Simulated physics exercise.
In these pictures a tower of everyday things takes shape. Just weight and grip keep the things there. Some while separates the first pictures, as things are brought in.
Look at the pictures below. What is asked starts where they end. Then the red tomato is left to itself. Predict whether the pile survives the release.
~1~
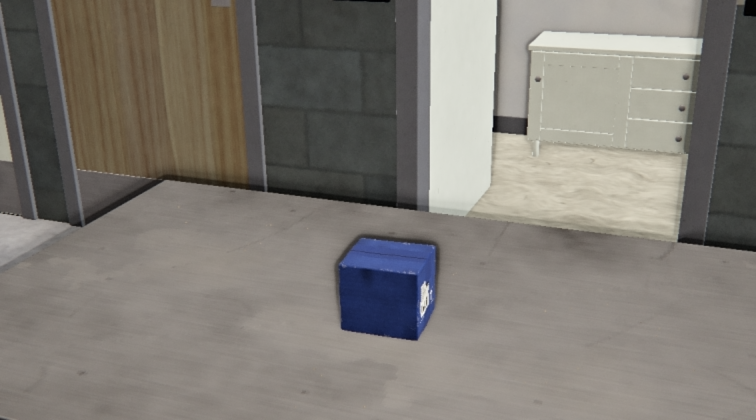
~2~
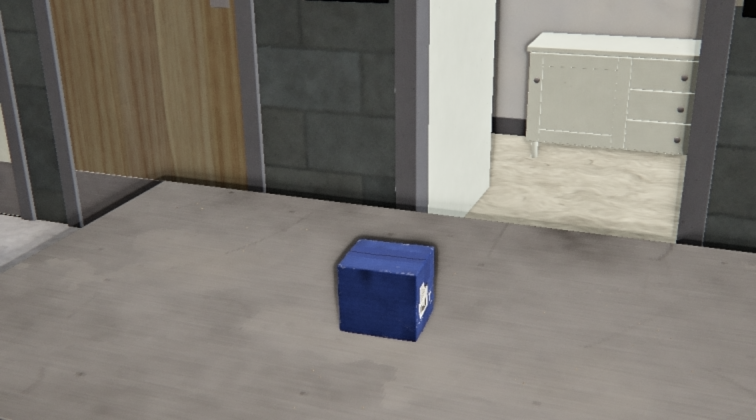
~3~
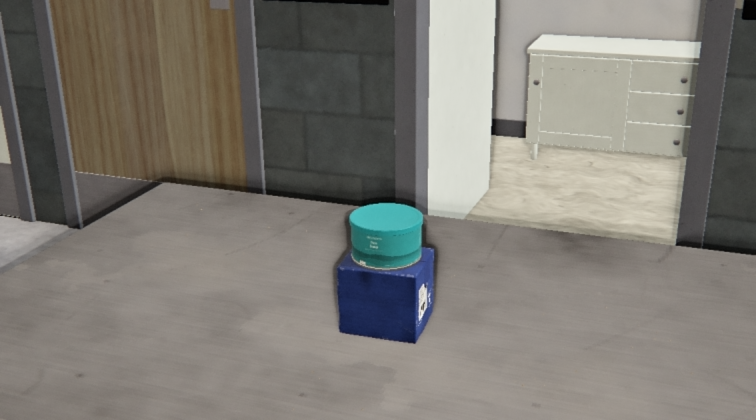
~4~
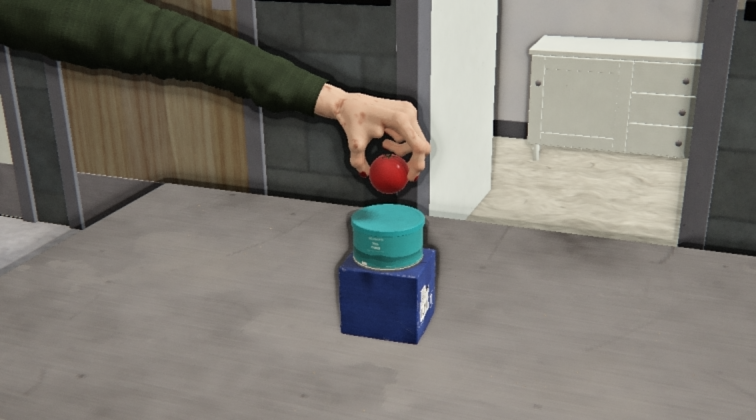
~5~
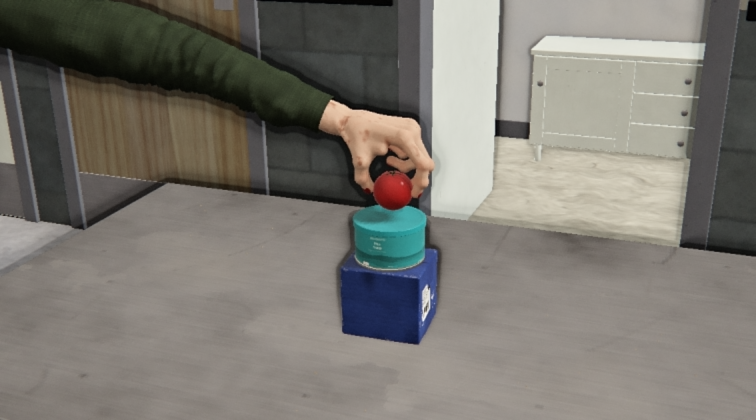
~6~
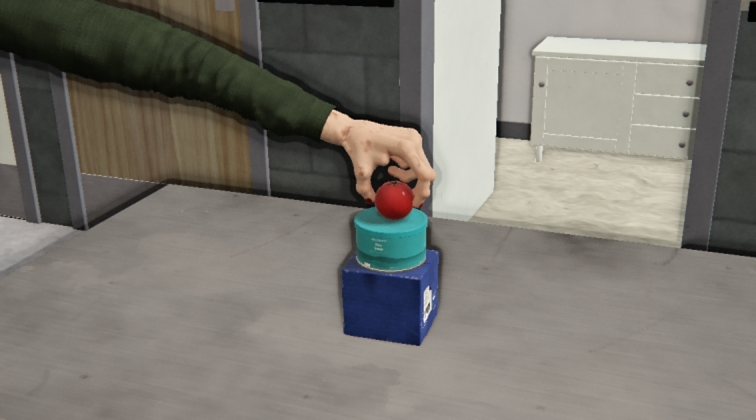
It survives.
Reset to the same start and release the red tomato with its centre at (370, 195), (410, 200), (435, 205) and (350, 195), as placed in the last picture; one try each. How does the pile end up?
Lab note - try 1: No collapse; try 2: No collapse; try 3: Collapse; try 4: Collapse.
Then, 0.30 s past the last view, nothing moves.
Then, 0.90 s past the last view, red tomato resting near (395, 201).
Finally, all 3 still in place. Final places as the last picture's camera would see them, red tomato near (395, 201). The pile holds.
